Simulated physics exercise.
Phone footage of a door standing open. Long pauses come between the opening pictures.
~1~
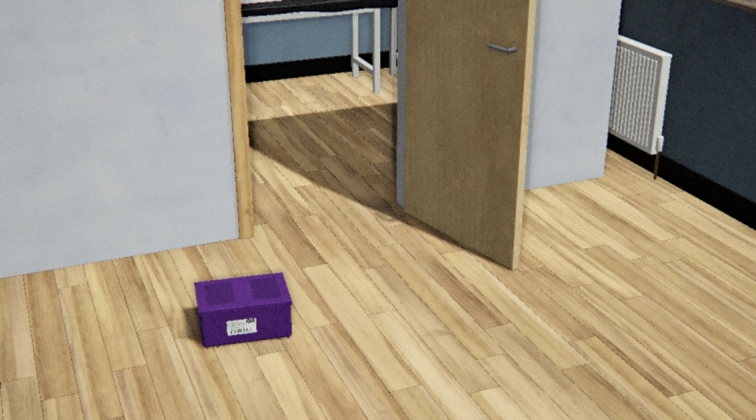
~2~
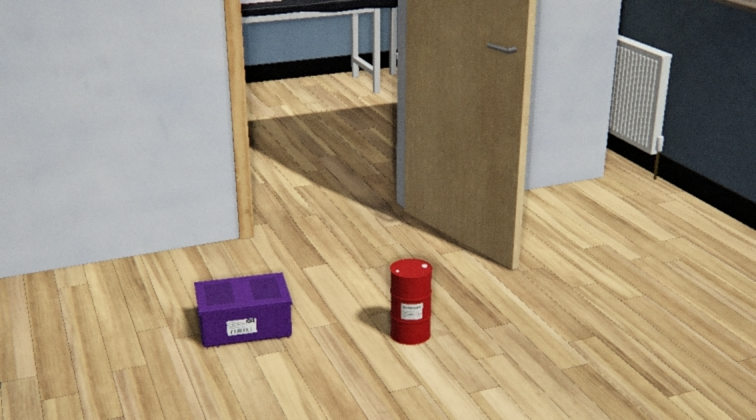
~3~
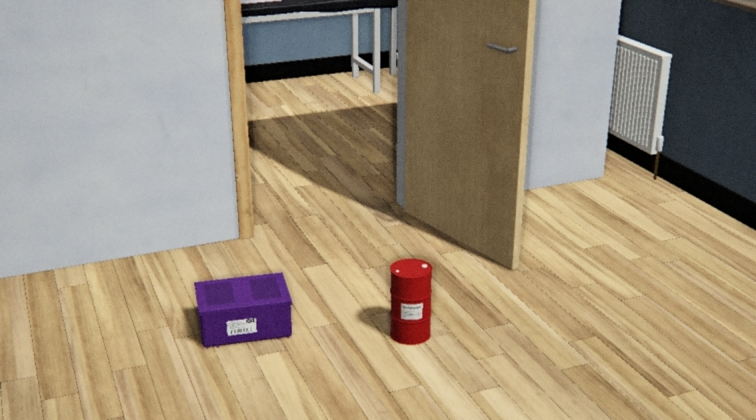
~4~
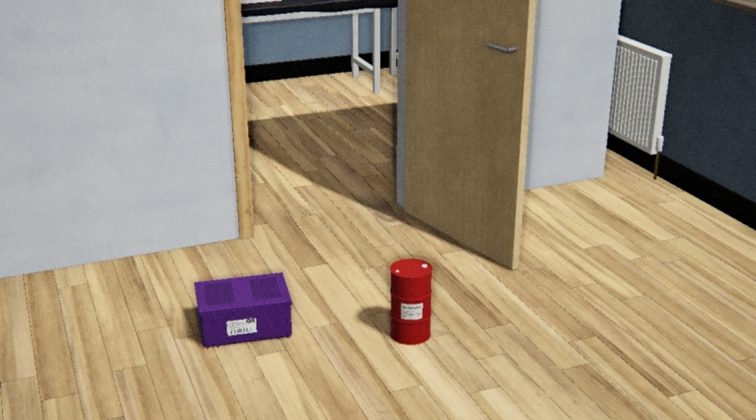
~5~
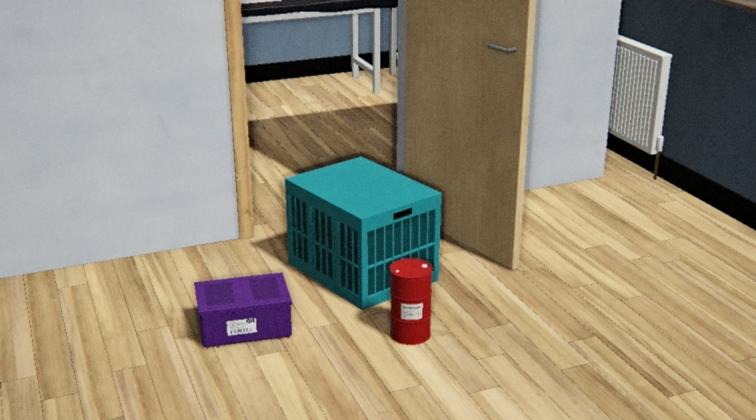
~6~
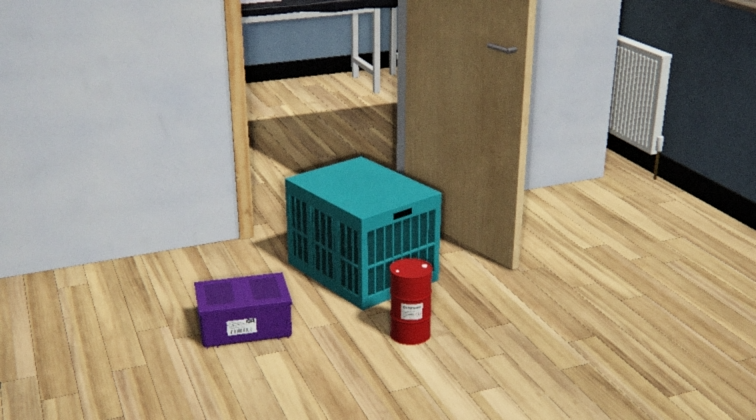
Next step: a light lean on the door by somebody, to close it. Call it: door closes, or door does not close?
Door does not close.
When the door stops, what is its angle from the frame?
Around 80 degrees.
Then, 0.40 s after the last picture, door 100° open.
Then, 0.70 s after the last picture, door 90° open.
Then, 0.80 s after the last picture, door 86° open.
Then, 1.00 s after the last picture, door 79° open.
At rest, door 78° open; all 3 in place. Seen from the same camera at the end, turquoise chest near (361, 229).
